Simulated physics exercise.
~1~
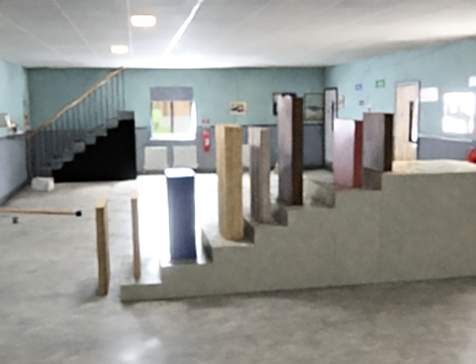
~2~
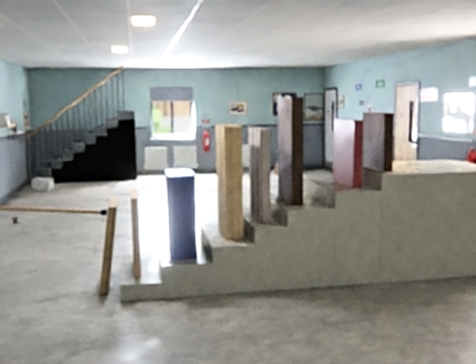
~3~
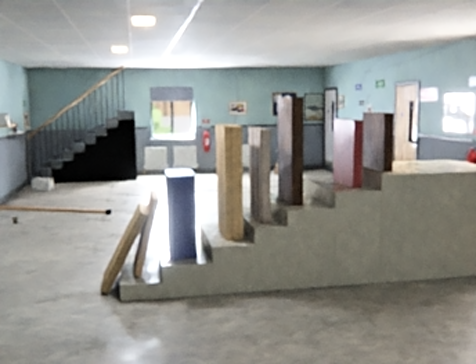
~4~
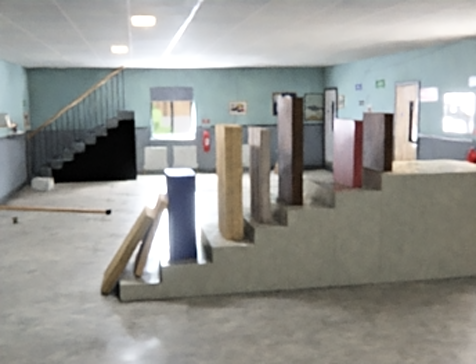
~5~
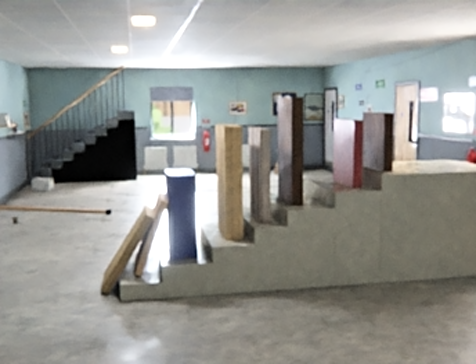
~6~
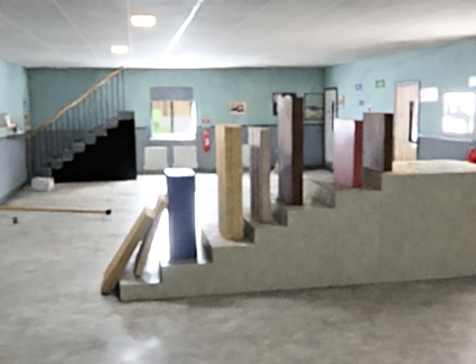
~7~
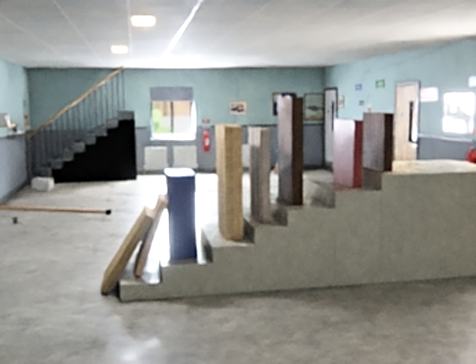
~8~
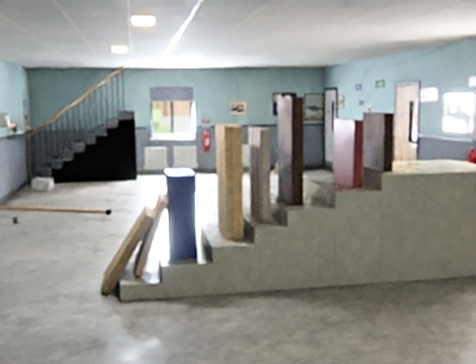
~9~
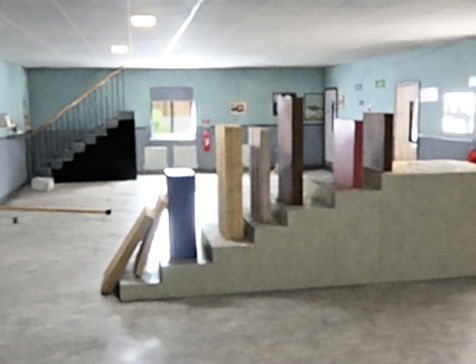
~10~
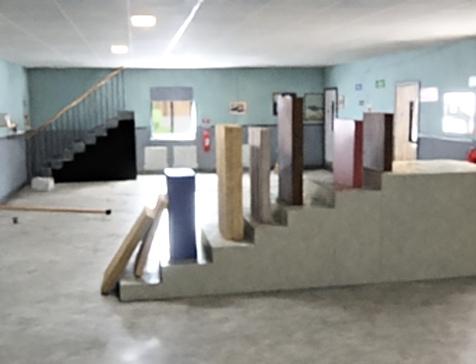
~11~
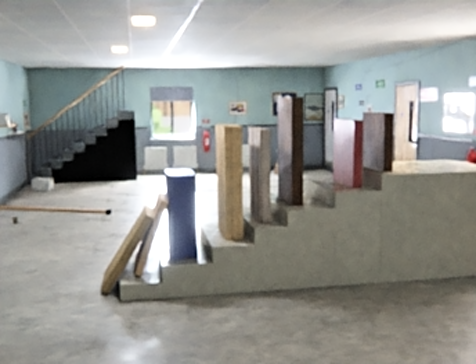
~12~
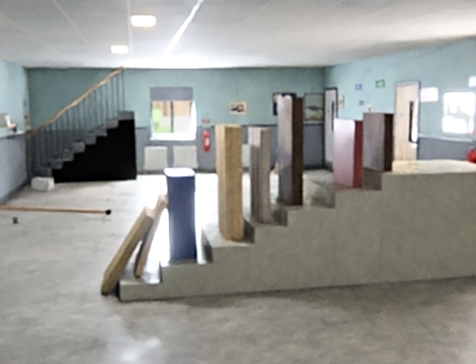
Hall with low steps, a pole pushing the first board right into the next, both ending leaning beside the still-upright blue board.
